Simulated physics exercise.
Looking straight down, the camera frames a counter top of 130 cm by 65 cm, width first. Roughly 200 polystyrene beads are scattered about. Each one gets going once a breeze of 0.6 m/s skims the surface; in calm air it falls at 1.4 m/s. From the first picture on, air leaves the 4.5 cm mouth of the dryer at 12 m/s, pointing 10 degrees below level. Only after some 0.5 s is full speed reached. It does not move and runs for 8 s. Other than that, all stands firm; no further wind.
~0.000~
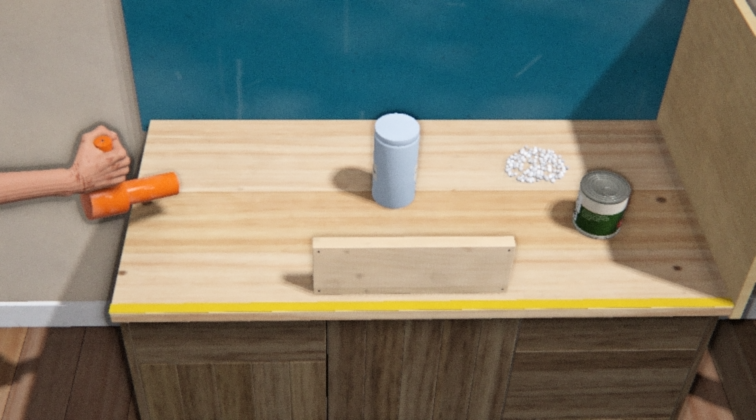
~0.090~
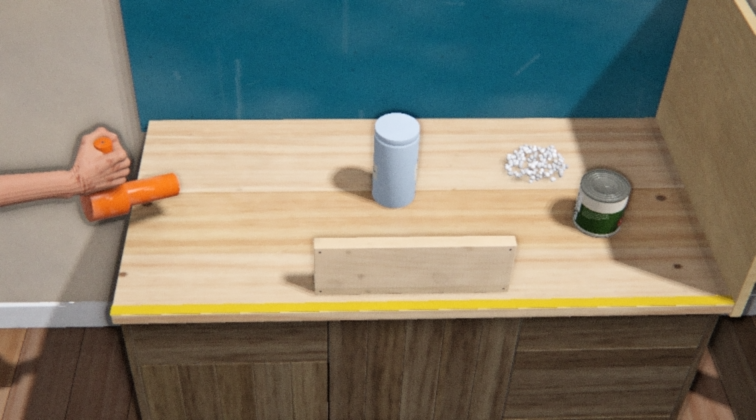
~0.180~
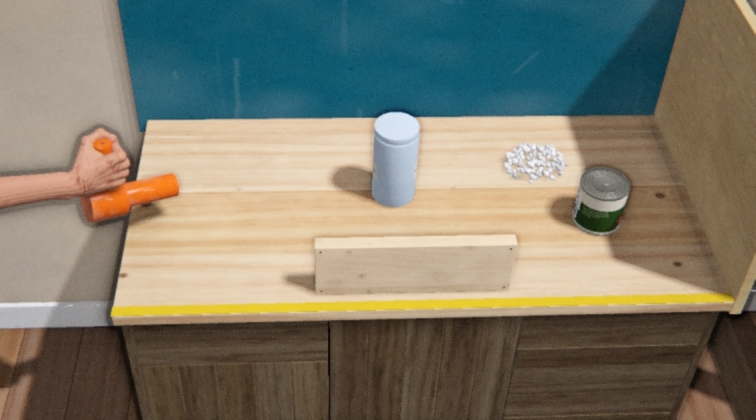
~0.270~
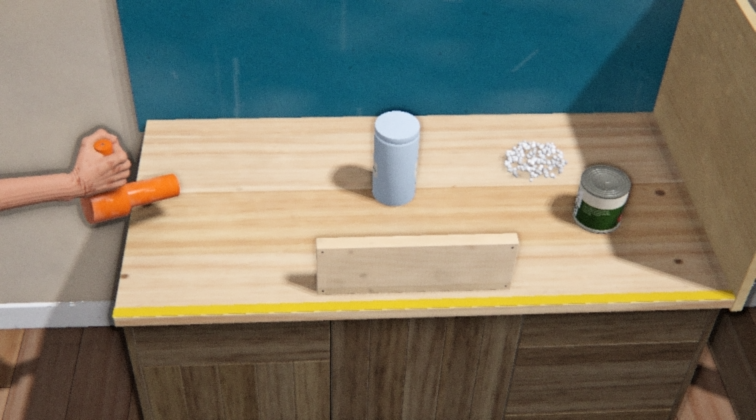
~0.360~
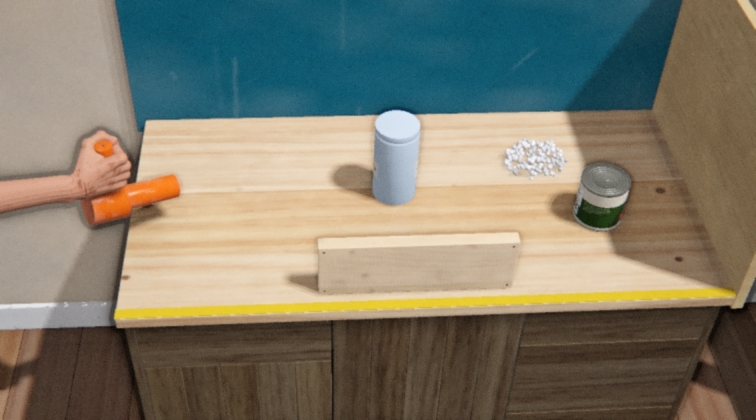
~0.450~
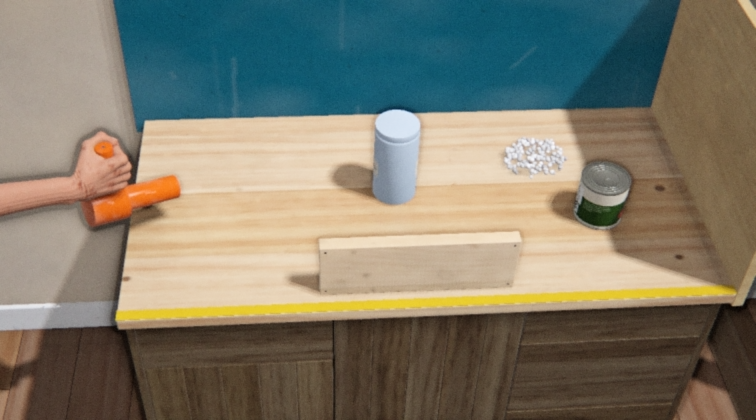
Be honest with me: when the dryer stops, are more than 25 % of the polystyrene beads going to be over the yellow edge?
Yes, they are.
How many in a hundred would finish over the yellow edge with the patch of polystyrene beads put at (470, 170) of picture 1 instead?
Then roughly 80 percent would end up there.
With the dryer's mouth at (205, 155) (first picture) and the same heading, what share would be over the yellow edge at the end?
It would be near 100 %.
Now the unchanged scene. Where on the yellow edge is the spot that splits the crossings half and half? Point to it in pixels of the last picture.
The middle crossing sits close to (707, 296) in the last picture.
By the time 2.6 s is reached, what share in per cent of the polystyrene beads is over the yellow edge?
About 80 %.
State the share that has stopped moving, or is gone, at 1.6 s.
I reckon around 15 per cent.
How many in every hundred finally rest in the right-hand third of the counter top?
Something close to 1 % ends up there.
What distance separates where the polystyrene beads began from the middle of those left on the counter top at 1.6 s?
The middle is some 20 cm from where it began.
After 1.6 s, 85 % are on the move or not yet settled, 40 % are over the yellow edge; the middle of those still in play is near (635, 169).
After 2.6 s, 26 % are on the move or not yet settled, 81 % are over the yellow edge; the middle of those still in play is near (684, 217).
After 4.4 s, 2 % are on the move or not yet settled, 98 % are over the yellow edge.
After 8.0 s, at the end, 99 % are over the yellow edge.
